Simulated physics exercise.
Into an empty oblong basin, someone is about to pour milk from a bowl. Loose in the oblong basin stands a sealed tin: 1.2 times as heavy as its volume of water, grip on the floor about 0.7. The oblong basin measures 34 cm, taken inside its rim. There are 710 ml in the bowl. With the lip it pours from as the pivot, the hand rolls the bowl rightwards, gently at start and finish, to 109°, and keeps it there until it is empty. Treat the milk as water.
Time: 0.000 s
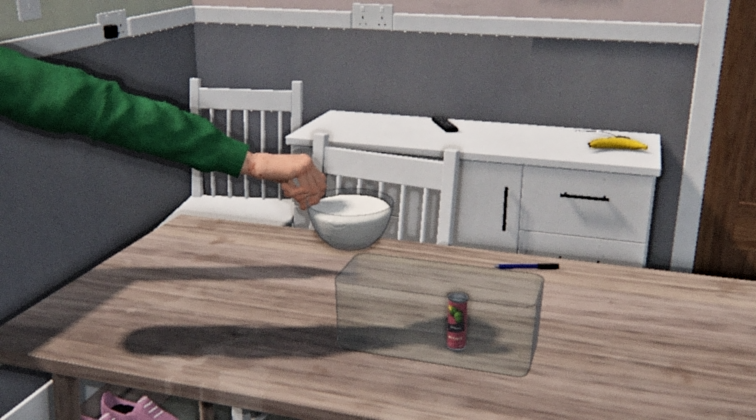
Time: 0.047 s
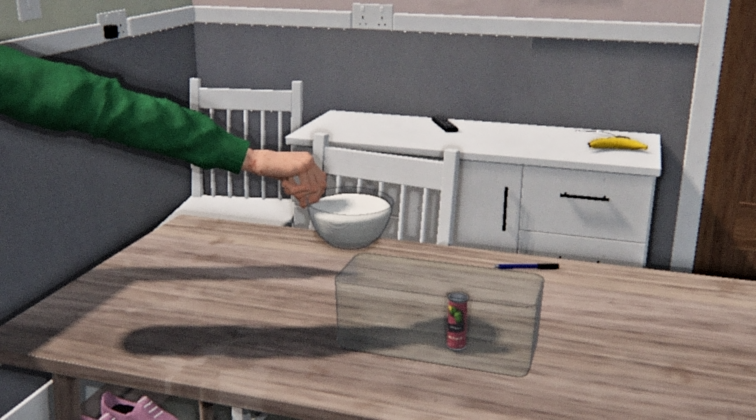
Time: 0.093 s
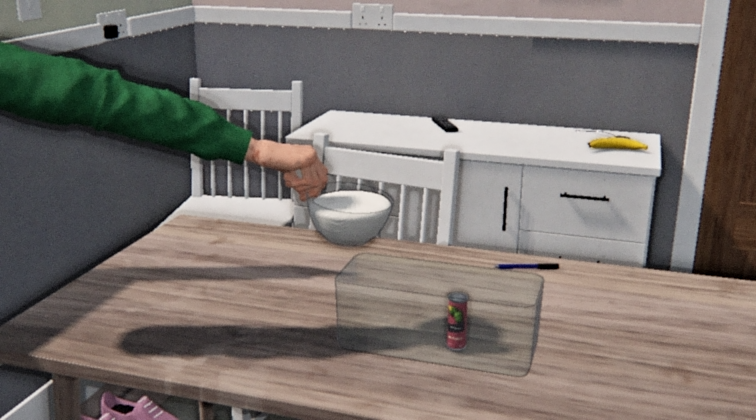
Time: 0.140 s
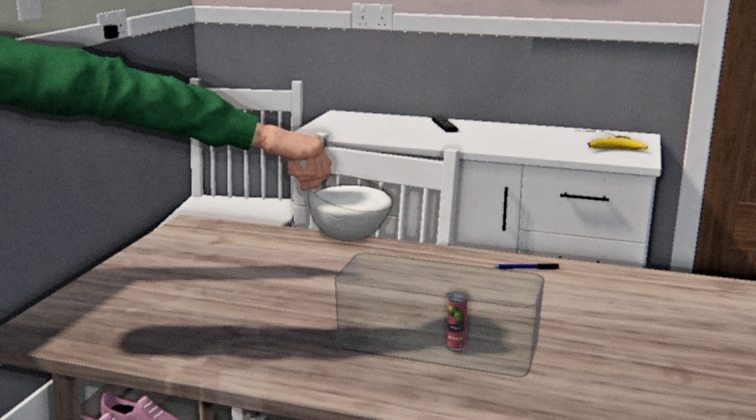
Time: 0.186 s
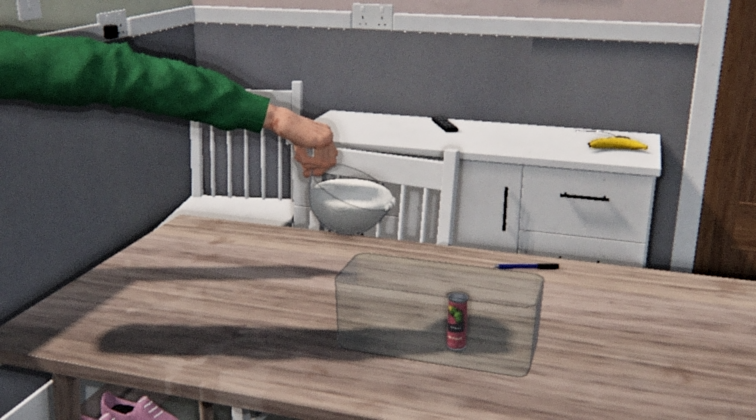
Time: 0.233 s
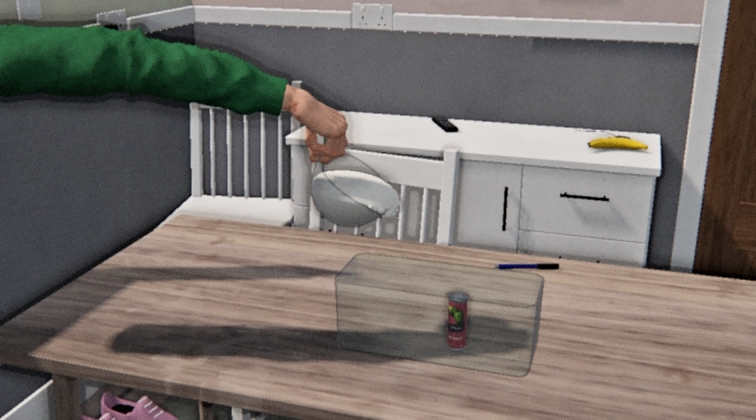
An arm in a green sleeve reaches in from the left, holding a white bowl of milk over a wooden table, viewed from slightly above in a grey-walled room. A clear oblong basin stands below with a small reddish tin, near a blue pen, with white chairs, a white cabinet and a yellow banana behind. The hand rises and rolls the bowl rightwards, slightly, then steeply, while the view stays still.
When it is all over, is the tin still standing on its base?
It is not overturned.
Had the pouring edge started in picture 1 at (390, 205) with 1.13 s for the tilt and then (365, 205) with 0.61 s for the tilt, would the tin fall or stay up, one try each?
The tin stays vertical the first time and overturns the second time.
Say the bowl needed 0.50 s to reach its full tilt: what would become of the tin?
Well, the tin simply holds firm.
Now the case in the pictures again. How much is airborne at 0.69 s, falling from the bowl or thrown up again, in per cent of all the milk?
Around 4 percent of it is airborne.
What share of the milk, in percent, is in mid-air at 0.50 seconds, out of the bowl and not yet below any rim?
Near 60 per cent at that moment.
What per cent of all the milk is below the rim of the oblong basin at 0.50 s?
The basin holds roughly 16 in a hundred parts at that moment.
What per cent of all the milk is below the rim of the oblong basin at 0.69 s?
I'd put it at roughly 96 per cent.
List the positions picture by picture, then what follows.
In the first picture, it leans 0°; its right rim is at (392, 207); the milk meets the walls at (313, 203) and (390, 211); the oblong basin's rim runs from (346, 267) to (540, 292); the tin's top is at (458, 299).
In the second picture, it leans 2°; its right rim is at (392, 207); the milk meets the walls at (314, 202) and (391, 210).
In the third picture, it leans 6°; its right rim is at (391, 207); the milk meets the walls at (314, 199) and (390, 207).
In the fourth picture, it leans 14°; its right rim is at (391, 207); the milk meets the walls at (314, 194) and (391, 203).
In the fifth picture, it leans 23°; its right rim is at (391, 207); the milk meets the walls at (316, 185) and (393, 203); 2 per cent is over the edge.
In the sixth picture, it leans 35°; its right rim is at (390, 207); the milk meets the walls at (317, 175) and (387, 196); 6 per cent is over the edge.
Then, 0.50 s in, the tilt is 100° and 23 per cent is still to pour; the tin stands where it began.
Then, 0.69 s in, the tilt is 109° and 0 per cent is still to pour; the tin stands where it began.
Then, 0.89 s in, the tilt is 109° and 0 per cent is still to pour; the tin stands where it began.
Then, 1.11 s in, the tilt is 109° and 0 per cent is still to pour; the tin stands where it began.
Finally, the tin stands where it began.
